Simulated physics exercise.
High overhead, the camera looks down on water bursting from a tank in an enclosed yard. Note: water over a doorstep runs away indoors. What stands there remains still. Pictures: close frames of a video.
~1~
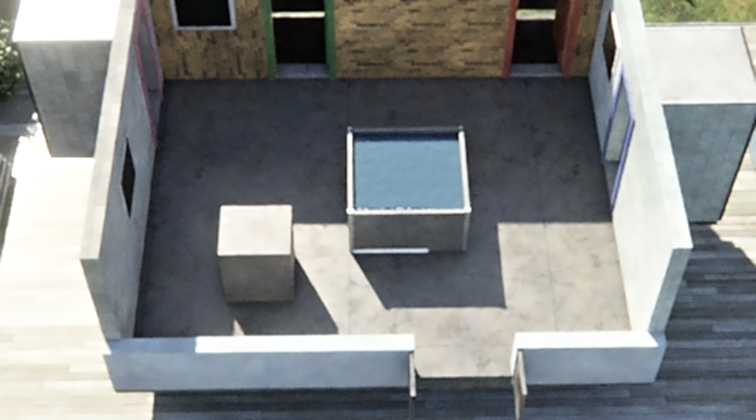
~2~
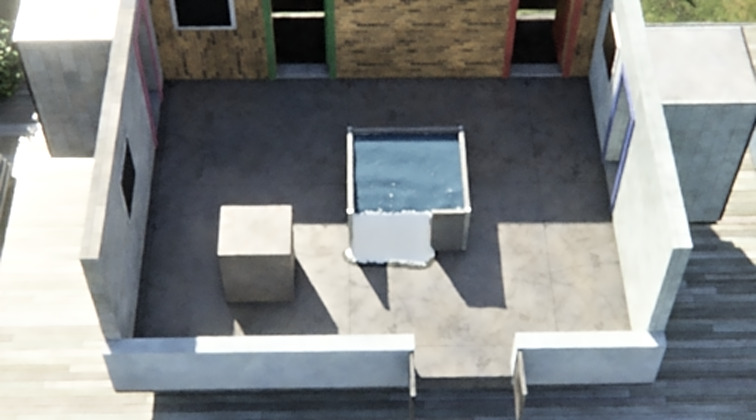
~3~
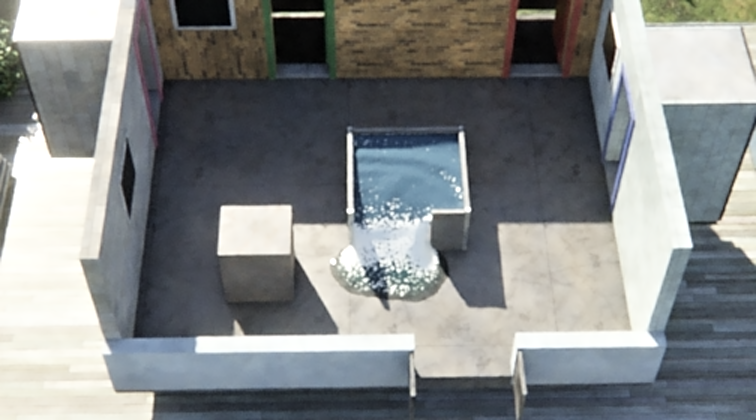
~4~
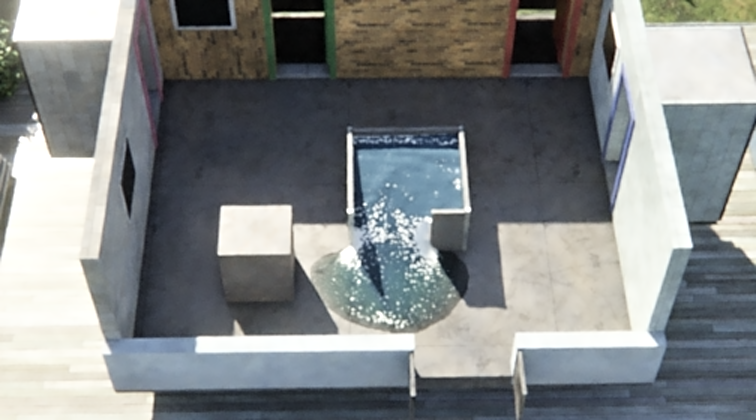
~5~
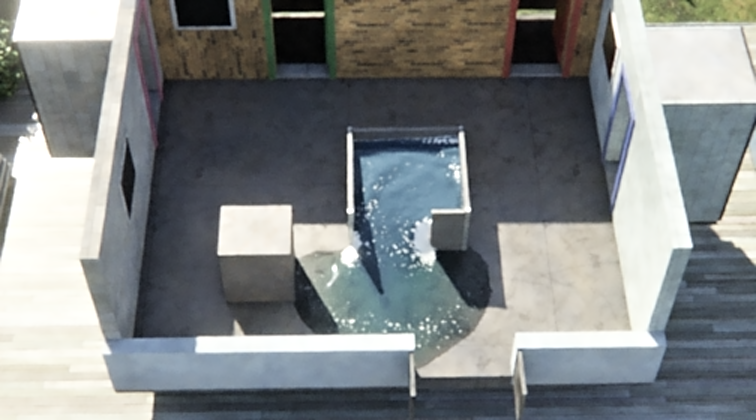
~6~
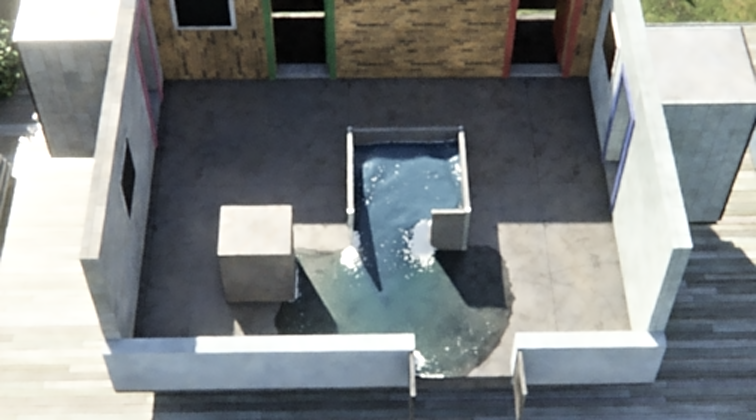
An enclosed yard with a dark grey floor and pale walls is seen from high overhead by a still camera. A square tank of blue water stands near the middle, with a grey block to its left and green and red doorways in the brown wall behind. Water bursts from the tank's front, splashes white, and spreads across the floor to the front wall and its opening.
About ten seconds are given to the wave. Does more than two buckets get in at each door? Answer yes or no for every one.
Green door: No, pink door: No, red door: No, blue door: No.
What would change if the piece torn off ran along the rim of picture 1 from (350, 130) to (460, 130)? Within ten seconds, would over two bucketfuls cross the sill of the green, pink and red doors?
Green door: Exceeds the limit; pink door: Falls short; red door: Exceeds the limit.
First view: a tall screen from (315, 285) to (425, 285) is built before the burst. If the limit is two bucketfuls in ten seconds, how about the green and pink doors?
Green door is under; pink door stays under.
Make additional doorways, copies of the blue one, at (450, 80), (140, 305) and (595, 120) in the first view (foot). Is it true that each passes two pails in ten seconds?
Result, in listed order - doesn't reach the limit, gets past the limit, doesn't reach the limit.
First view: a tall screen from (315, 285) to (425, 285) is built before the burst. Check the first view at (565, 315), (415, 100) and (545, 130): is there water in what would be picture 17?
Results in sequence: Swamped / bone-dry / bone-dry.
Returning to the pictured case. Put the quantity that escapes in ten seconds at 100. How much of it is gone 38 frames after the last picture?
About 90 per cent.
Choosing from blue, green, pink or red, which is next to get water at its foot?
The one in pink is the one.
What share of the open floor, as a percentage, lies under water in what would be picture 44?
By my count, 75 percent.
A moment on, water covers 20 % of the floor; the green door not reached, the pink door not reached, the red door not reached, the blue door not reached.
Next, water covers 25 % of the floor; the green door not reached, the pink door not reached, the red door not reached, the blue door not reached.
Then, water covers 40 % of the floor; the green door not reached, the pink door wet at the sill, nothing in, the red door not reached, the blue door not reached.
Later, water covers 75 % of the floor; the green door wet at the sill, nothing in, the pink door wet at the sill, nothing in, the red door not reached, the blue door wet at the sill, nothing in.
In the end, water covers 95 % of the floor; the green door wet at the sill, nothing in, the pink door wet at the sill, nothing in, the red door wet at the sill, nothing in, the blue door wet at the sill, nothing in.
